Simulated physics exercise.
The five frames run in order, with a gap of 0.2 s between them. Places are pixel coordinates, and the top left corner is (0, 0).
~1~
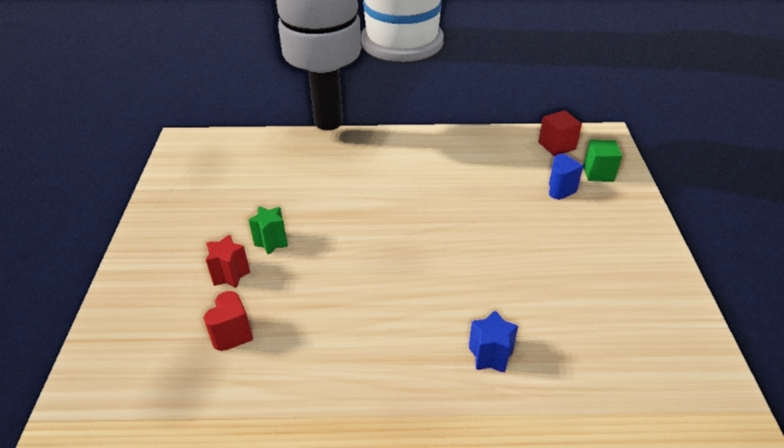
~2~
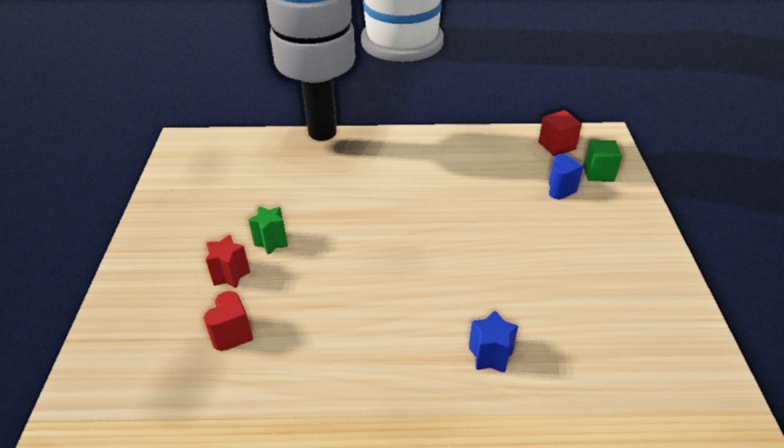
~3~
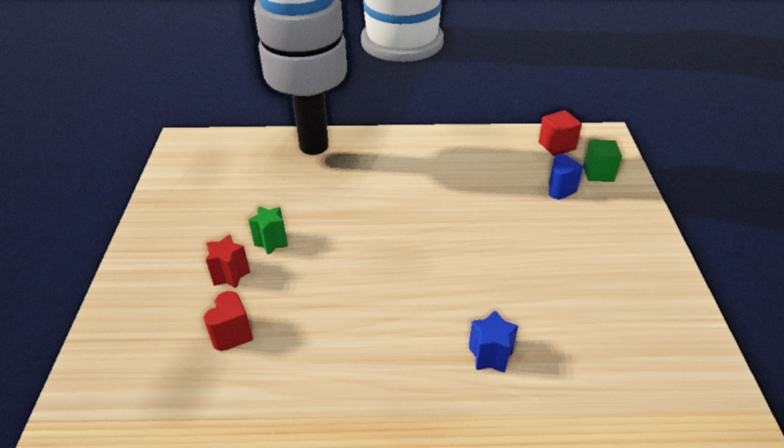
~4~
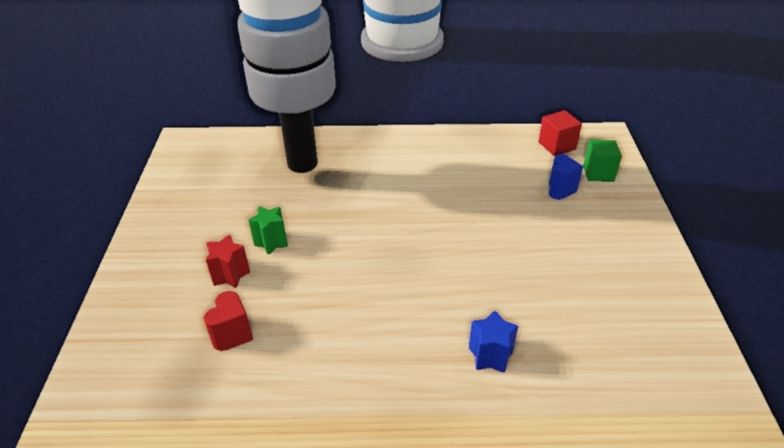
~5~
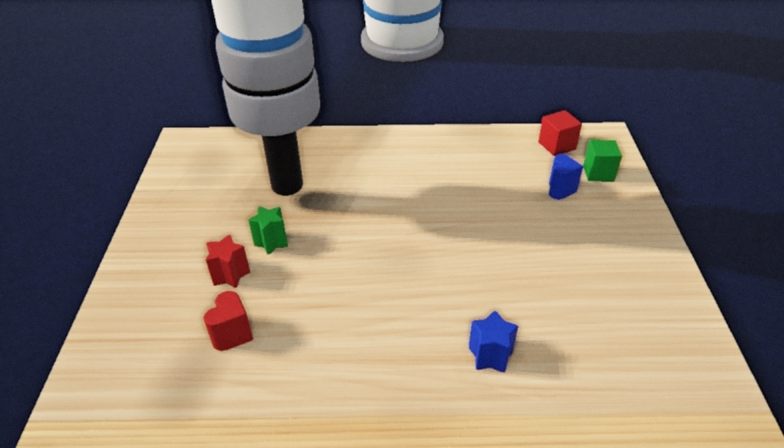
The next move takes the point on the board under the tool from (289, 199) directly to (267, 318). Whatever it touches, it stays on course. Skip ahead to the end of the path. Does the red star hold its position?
No, I don't think so.
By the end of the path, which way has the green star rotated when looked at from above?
Viewed from above: Clockwise.
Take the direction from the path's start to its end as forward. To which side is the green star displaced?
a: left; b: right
My pick is b.
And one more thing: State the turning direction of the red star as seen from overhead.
It turns round clockwise.
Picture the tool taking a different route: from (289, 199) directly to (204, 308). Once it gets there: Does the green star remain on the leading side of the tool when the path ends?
No - that is not the case.
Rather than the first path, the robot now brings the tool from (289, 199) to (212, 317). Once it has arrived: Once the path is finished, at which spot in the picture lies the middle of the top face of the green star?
For the centre of its top, I'd go with (254, 269).
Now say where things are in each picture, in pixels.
In the first frame, tool tip at (329, 124); block tops, red star at (223, 248); red heart-shaped block at (225, 308); green star at (267, 215).
In the second frame, tool at (323, 134); blocks unchanged.
In the third frame, tool at (314, 148); blocks unchanged.
In the fourth frame, tool at (303, 165); blocks unchanged.
In the fifth frame, tool at (288, 187); red star at (223, 248); red heart-shaped block at (225, 308); green star at (267, 215).
On the path given first. One third of the way, tool at (280, 223); green star at (262, 228), turned 20° clockwise.
Two thirds of the way, tool at (272, 262); red star at (217, 259), turned 65° clockwise; green star at (246, 267), turned 30° clockwise.
At the end, tool at (264, 307); red star at (215, 260), turned 80° clockwise; red heart-shaped block at (205, 321), turned 40° anticlockwise; green star at (225, 292), turned 85° clockwise.
